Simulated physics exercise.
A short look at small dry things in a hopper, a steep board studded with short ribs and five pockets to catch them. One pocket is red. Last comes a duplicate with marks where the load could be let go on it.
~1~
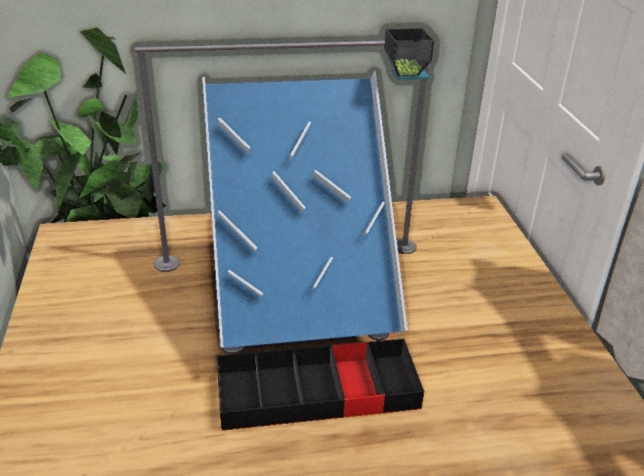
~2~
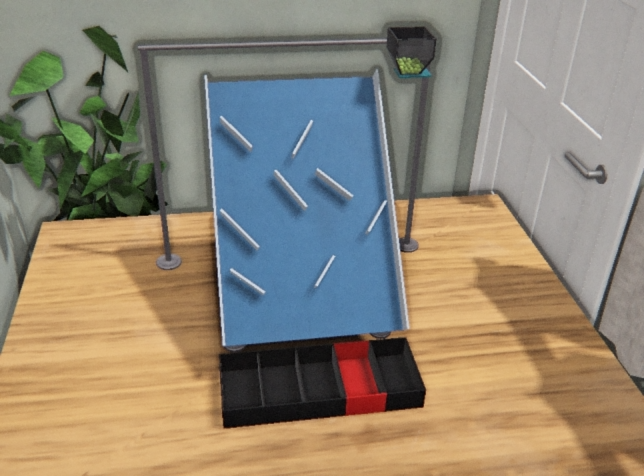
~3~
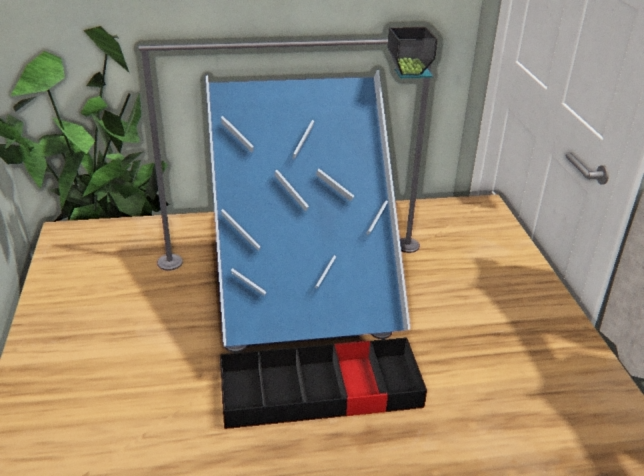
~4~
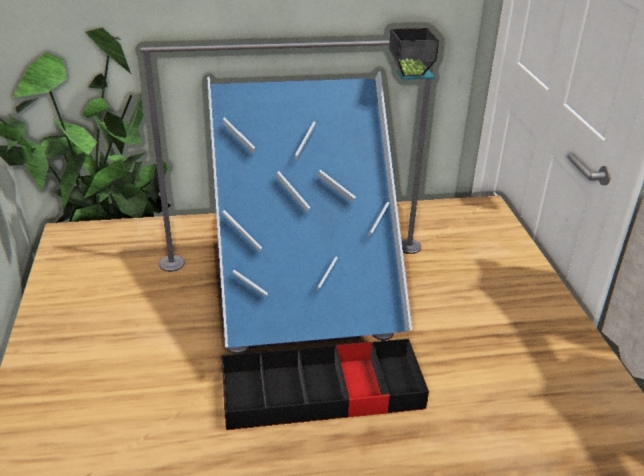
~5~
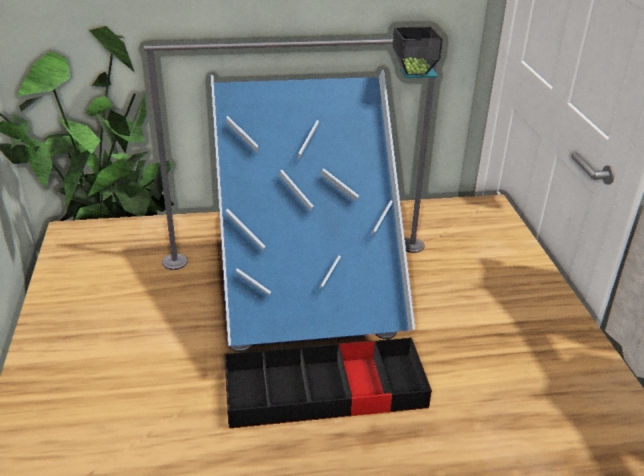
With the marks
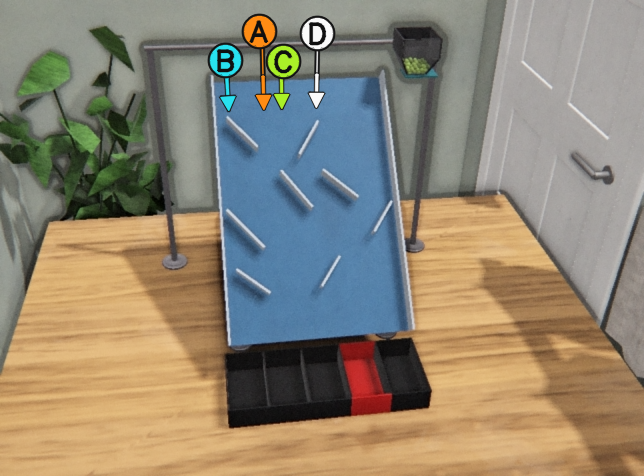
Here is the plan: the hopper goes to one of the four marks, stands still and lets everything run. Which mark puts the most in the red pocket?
Go for D.
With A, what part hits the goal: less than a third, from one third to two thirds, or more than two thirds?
Mark A gives less than a third.
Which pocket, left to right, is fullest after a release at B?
The third.
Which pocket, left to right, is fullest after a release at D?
The fourth from the left.
On the marked copy, mark A meets the board at (263, 104); mark B meets the board at (228, 105); mark C meets the board at (281, 103); mark D meets the board at (316, 102).
With A, a small share in the red pocket, the bulk in other pockets, a small share outside the box.
With B, only a few in the red pocket, the bulk in other pockets, only a few held on the board, a small share outside the box.
With C, a small share in the red pocket, the bulk in other pockets, a small share outside the box.
With D, close to half in the red pocket, close to a third in other pockets, a small share outside the box.
